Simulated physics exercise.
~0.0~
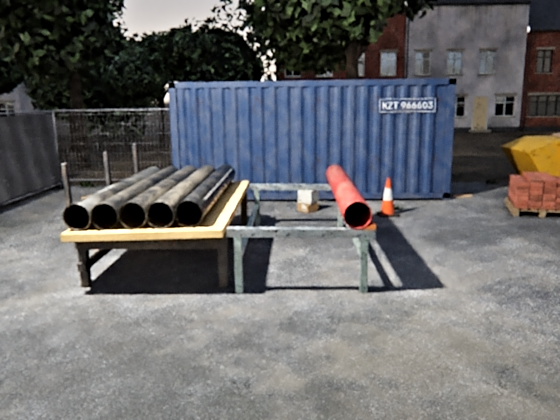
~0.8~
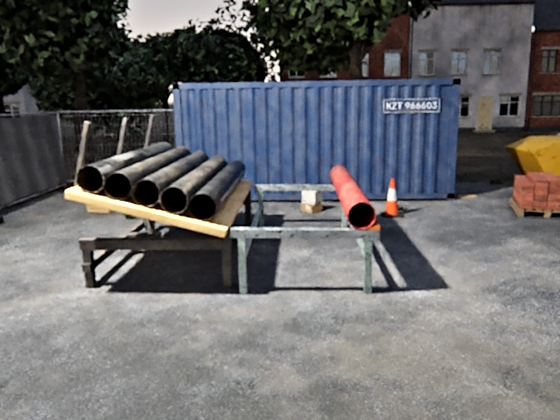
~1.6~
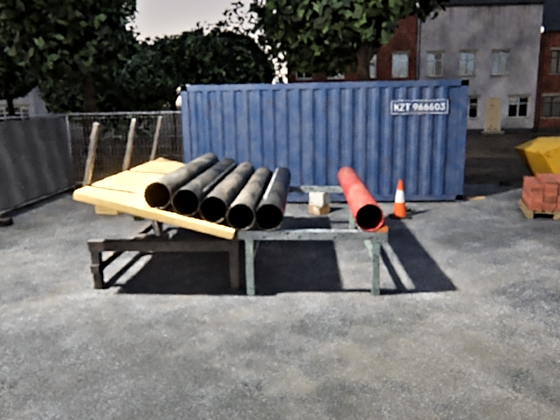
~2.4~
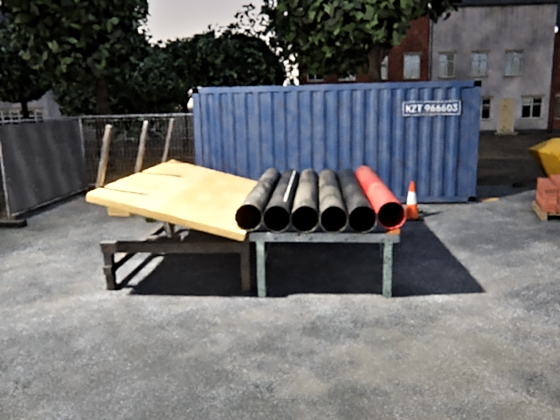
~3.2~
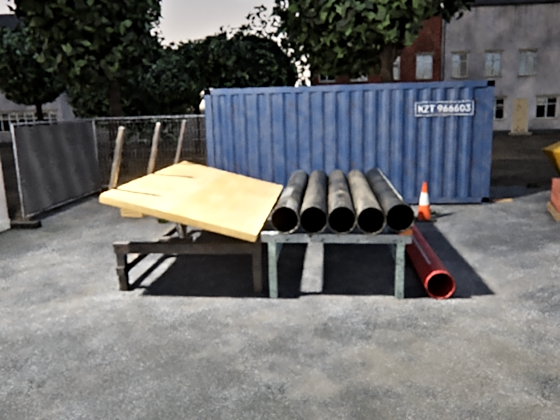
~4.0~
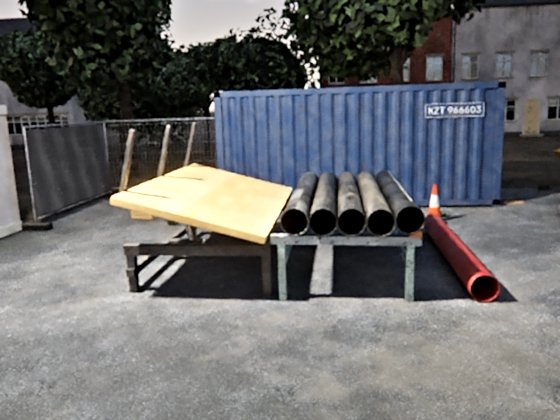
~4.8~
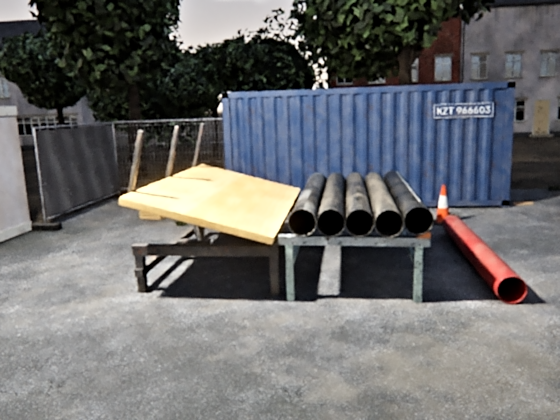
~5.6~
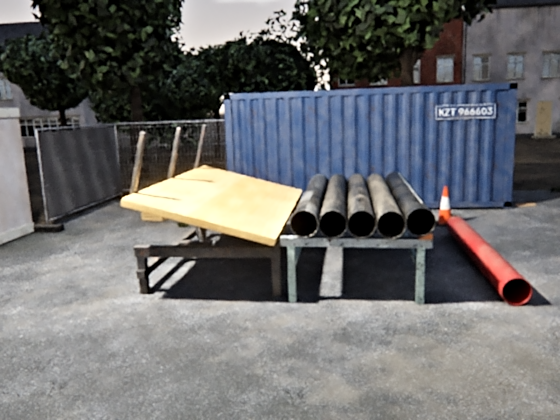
Five black pipes rolling off a tilting yellow deck onto a rack, knocking a red pipe off the right end onto the ground.
